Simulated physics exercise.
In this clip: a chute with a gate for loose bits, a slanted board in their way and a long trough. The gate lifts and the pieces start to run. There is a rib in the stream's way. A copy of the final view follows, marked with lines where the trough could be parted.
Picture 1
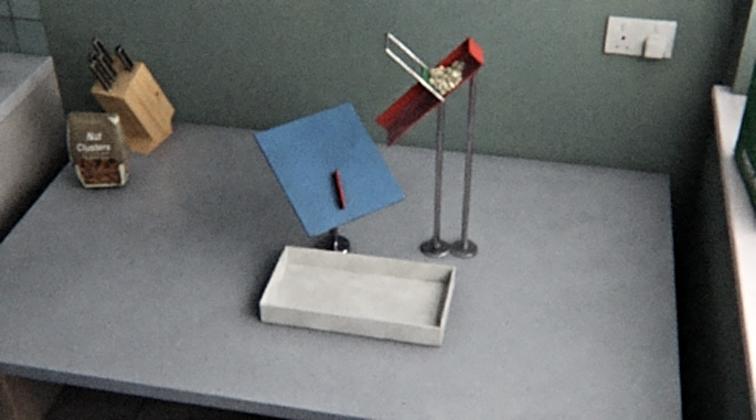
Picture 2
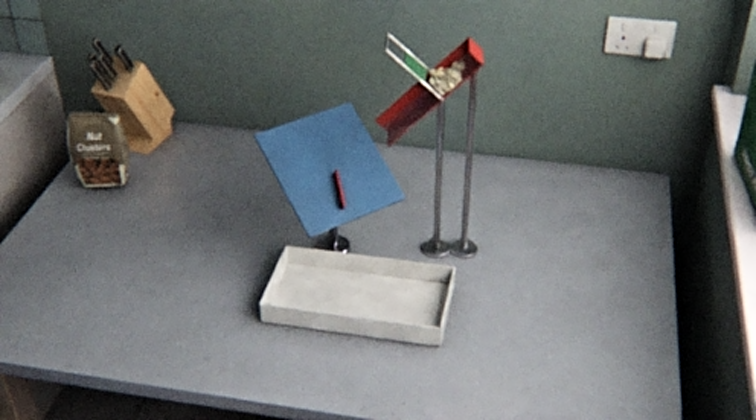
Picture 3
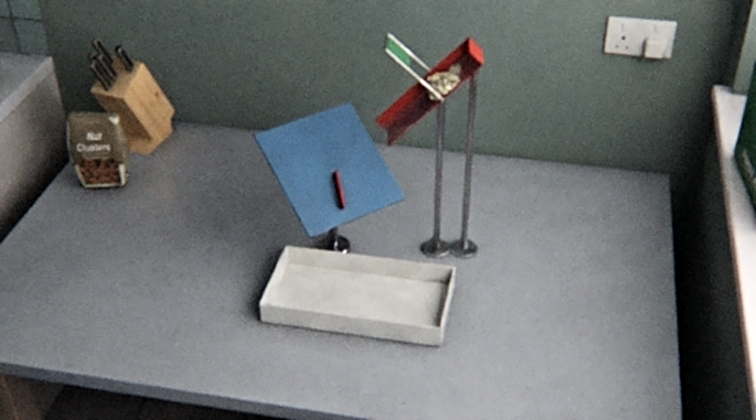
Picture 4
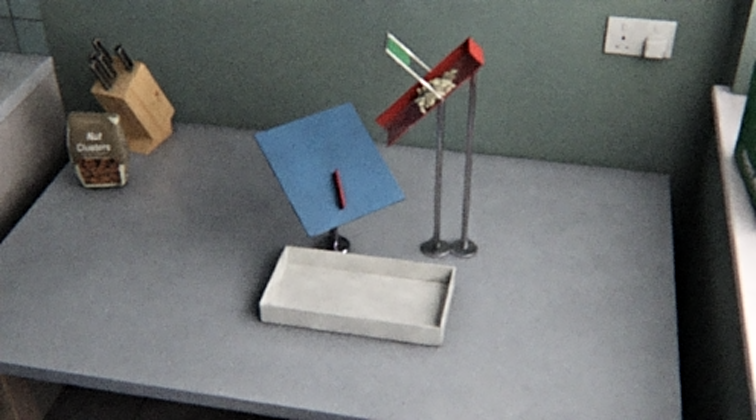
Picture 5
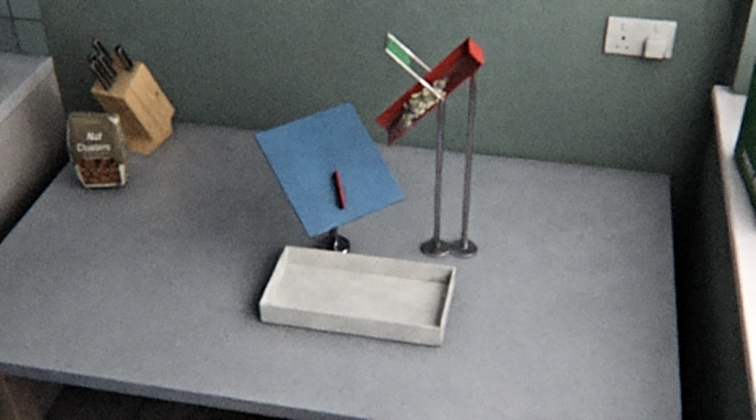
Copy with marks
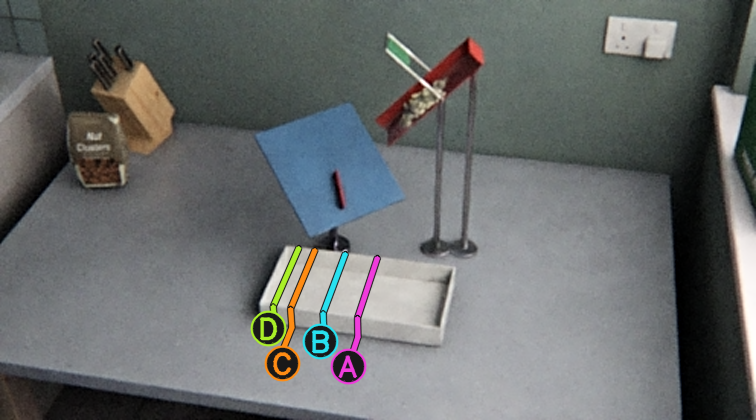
A grey tabletop against a dark green wall is seen from above at an angle, with a knife block and a bag of nut clusters at the back left. A tilted blue board with a small red rib stands behind a long, empty pale trough, and a red chute on two metal posts holds white beans to the right. The green gate slides up its white frame, and the beans run partway down the chute leftward, while the camera stays still.
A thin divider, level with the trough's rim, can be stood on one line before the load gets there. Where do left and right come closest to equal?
Use line A.
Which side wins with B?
Right.
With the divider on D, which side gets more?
More lands on the right.
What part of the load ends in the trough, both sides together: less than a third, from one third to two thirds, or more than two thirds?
More than two thirds.
On the marked copy, line A crosses the front rim at (357, 317); line B crosses the front rim at (323, 312); line C crosses the front rim at (290, 308); line D crosses the front rim at (273, 305).
With A, of what is caught, about a third on the left of the divider, about two thirds on the right.
With B, of what is caught, a stray few on the left of the divider, nearly all on the right.
With C, of what is caught, none on the left of the divider, all on the right.
With D, of what is caught, none on the left of the divider, all on the right.
